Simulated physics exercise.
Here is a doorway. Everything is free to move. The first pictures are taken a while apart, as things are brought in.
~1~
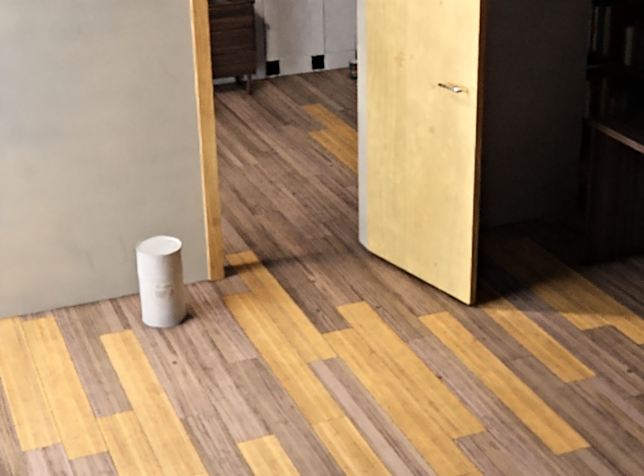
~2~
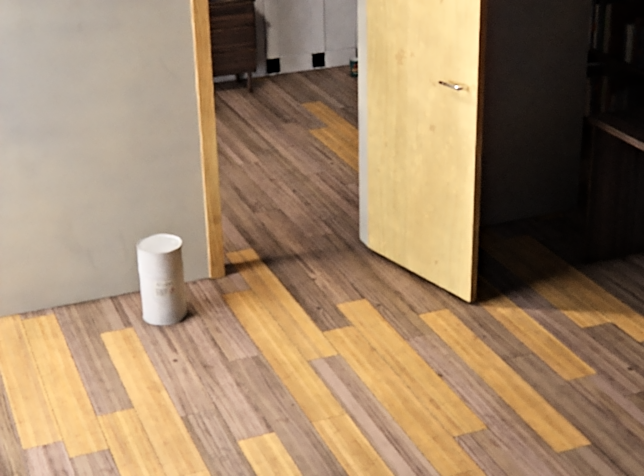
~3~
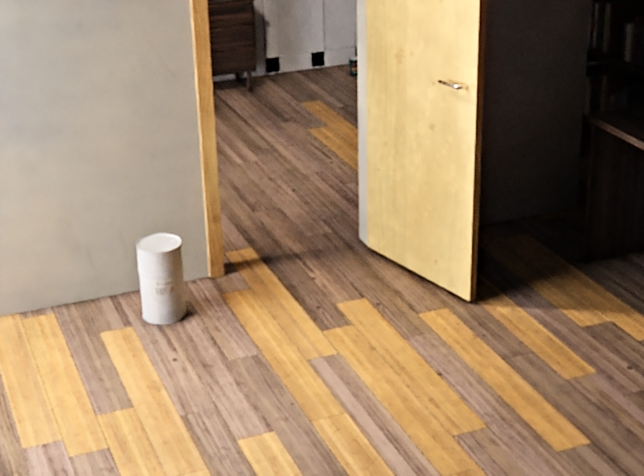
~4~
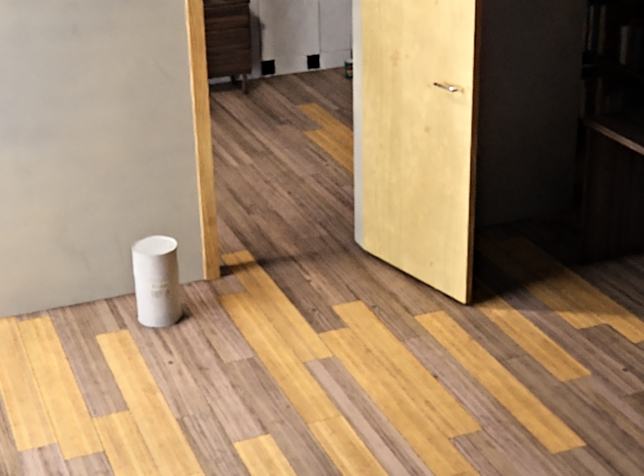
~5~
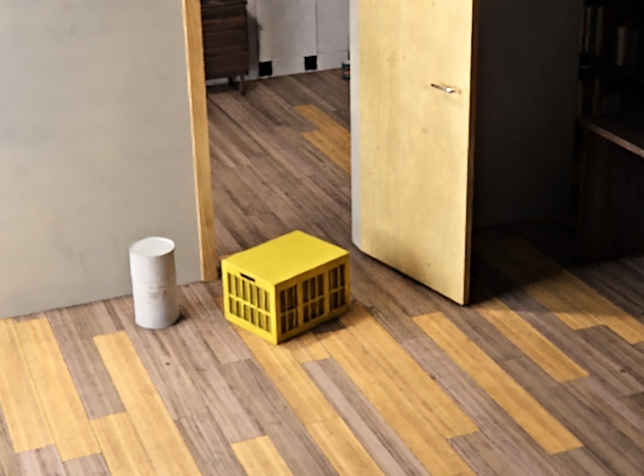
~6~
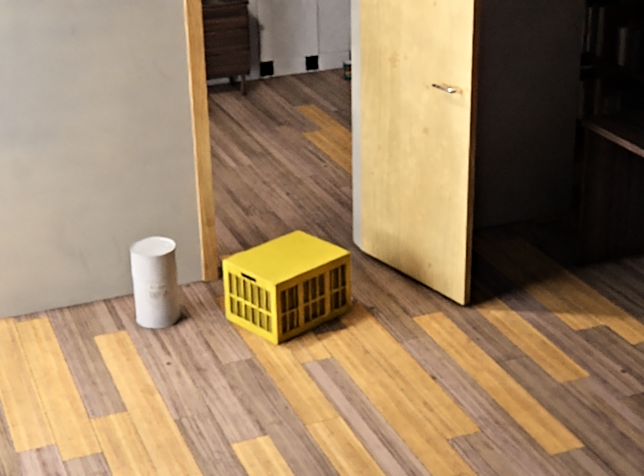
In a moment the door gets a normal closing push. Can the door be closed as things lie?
In the end the door jams.
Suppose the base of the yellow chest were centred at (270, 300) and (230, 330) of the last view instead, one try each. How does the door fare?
First, it jams; second, it closes.
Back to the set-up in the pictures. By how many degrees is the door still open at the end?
About 60°.
Then, 0.50 s later than the last frame, open by 92°.
Then, 0.80 s later than the last frame, open by 76°.
Then, 1.00 s later than the last frame, open by 64°.
When it is over, open by 60°; both as before. End places, in pixels of the last picture, yellow chest near (283, 286).
